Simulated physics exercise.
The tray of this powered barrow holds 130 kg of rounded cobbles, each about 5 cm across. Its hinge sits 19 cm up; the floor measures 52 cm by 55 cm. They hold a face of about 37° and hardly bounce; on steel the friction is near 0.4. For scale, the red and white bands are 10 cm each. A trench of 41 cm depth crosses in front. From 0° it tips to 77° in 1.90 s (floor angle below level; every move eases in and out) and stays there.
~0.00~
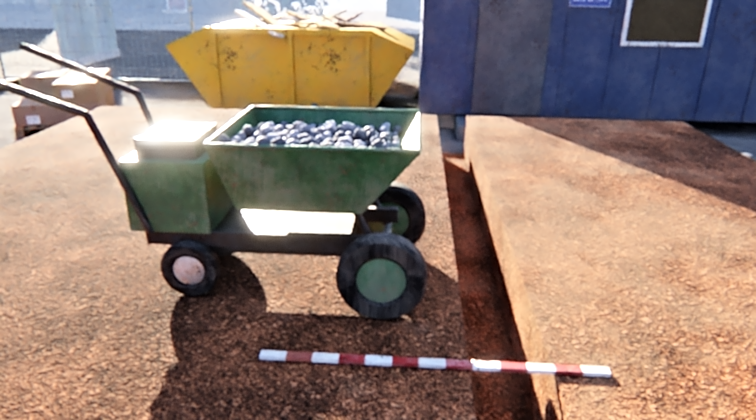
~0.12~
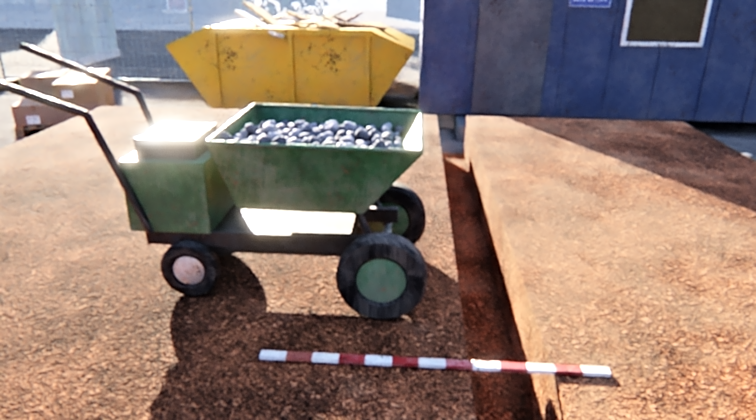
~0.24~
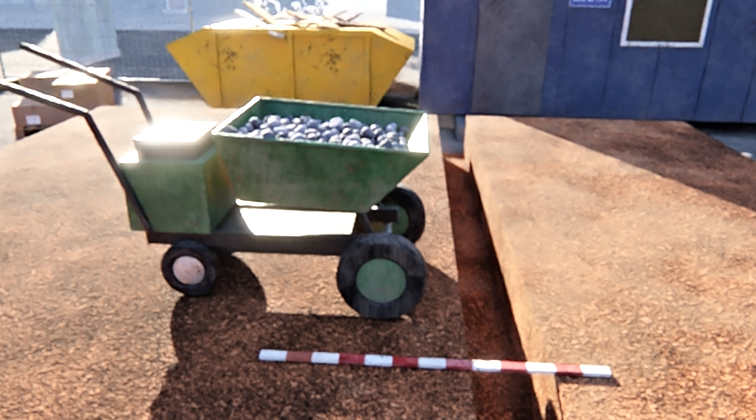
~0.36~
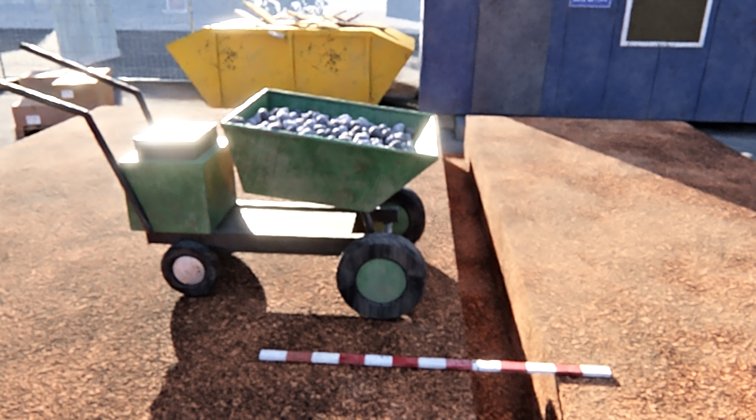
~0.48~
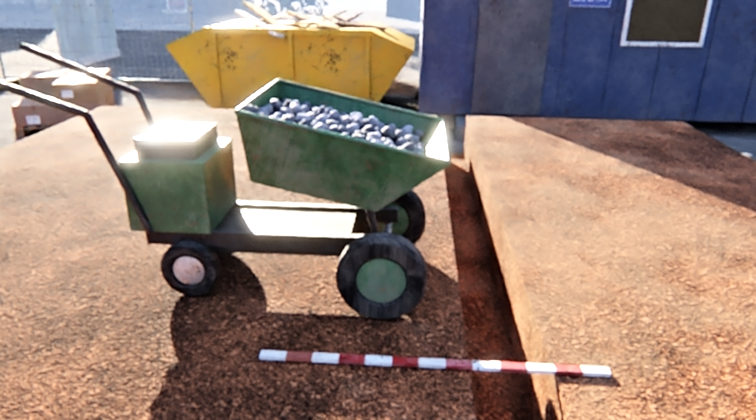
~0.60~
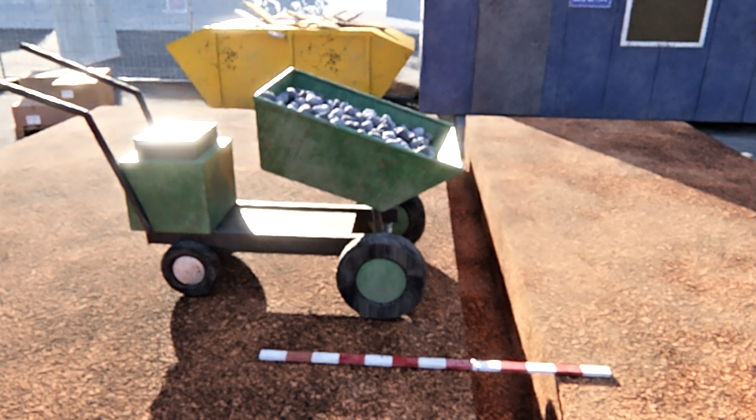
At first, a green powered barrow stands on brown ground with its tray of rounded grey stones level, behind a red and white striped pole. The tray then begins tilting slowly, its left end rising and its right lip reaching farther right, until it slopes clearly while the wheels stay still.
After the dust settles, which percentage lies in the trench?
Roughly 32 per cent ends in the trench.
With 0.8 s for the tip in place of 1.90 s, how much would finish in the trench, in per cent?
Then about 20 per cent.
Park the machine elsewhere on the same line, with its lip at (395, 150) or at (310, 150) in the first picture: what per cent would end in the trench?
About 55 and 80 per cent.
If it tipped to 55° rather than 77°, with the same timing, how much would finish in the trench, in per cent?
In that case some 25 per cent.
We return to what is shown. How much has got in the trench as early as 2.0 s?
About 10 per cent by then.
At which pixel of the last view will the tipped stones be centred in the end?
Their middle is at about (560, 284).
After 1.4 s the floor is at 65°; 98 % in the tray, 2 % in the trench; the foremost stones are at (539, 239).
After 2.0 s the floor is at 77°; 28 % in the tray, 10 % in the trench, 62 % past the trench; the foremost stones are at (677, 281).
After 2.3 s the floor is at 77°; 7 % in the tray, 20 % in the trench, 73 % past the trench; the foremost stones are at (726, 271).
After 4.3 s the floor is at 77°; 0 % in the tray, 32 % in the trench, 68 % past the trench; the foremost stones are past the picture's edge.
